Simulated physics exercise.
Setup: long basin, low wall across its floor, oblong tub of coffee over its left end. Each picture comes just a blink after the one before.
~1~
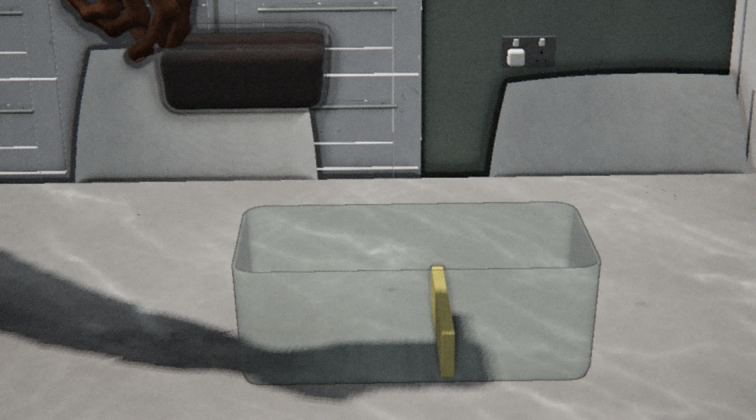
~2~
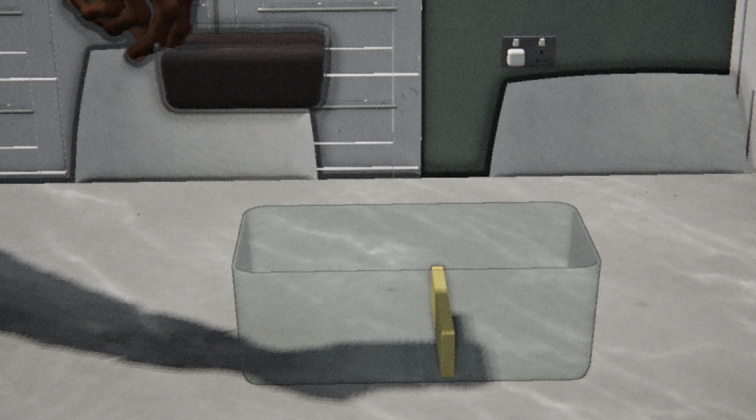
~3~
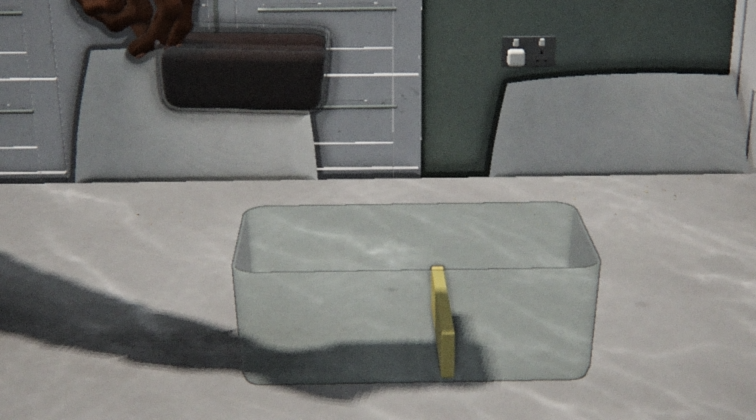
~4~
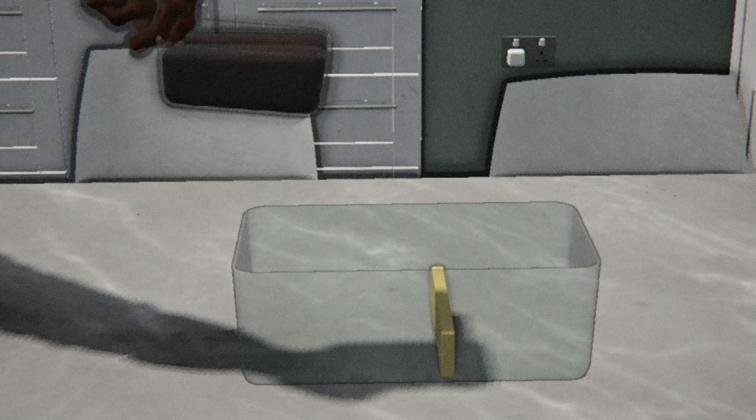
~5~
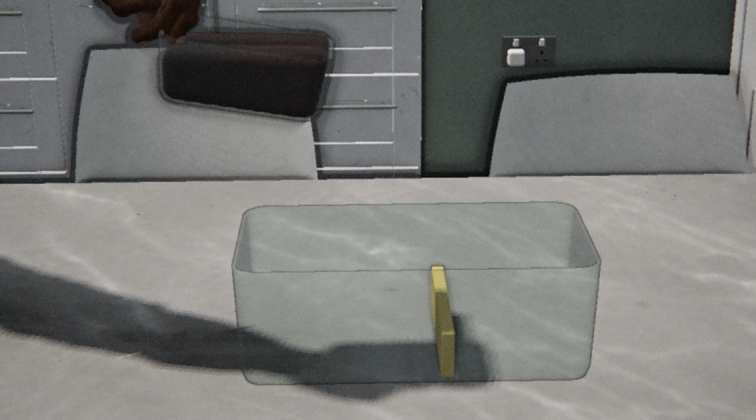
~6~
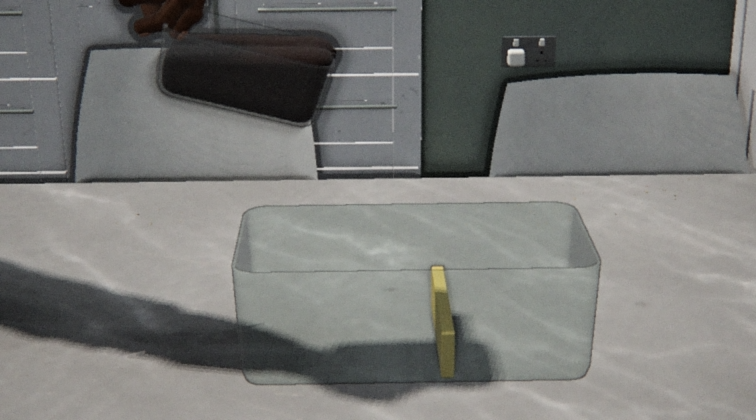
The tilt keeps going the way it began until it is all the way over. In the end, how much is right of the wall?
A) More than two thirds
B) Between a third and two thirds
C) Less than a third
The answer is C.
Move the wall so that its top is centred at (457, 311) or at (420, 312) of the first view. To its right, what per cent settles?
First try: Roughly 10 per cent; second try: 50 per cent.
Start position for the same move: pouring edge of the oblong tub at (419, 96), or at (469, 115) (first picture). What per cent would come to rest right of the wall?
75 and 90 per cent.
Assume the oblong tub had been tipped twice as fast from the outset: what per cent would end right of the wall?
Some 5 per cent.
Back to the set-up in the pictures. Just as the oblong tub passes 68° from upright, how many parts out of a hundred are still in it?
I'd put it at some 20 in a hundred.
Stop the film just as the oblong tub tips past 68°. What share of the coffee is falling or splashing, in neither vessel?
Share: Approx. 35 %.
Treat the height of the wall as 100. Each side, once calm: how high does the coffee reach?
40 per cent for the left part, 10 for the right.
A moment on, the oblong tub is tipped part way and 22 per cent is still to pour, 38 is left of the wall and 3 right of it.
Next, the oblong tub is tipped right over and 3 per cent is still to pour, 83 is left of the wall and 8 right of it.
Then the oblong tub is tipped right over and 0 per cent is still to pour, 88 is left of the wall and 10 right of it.
Later the oblong tub is tipped right over and 0 per cent is still to pour, 88 is left of the wall and 10 right of it.
In the end 88 per cent lies left of the wall, 10 right of it and 2 outside.
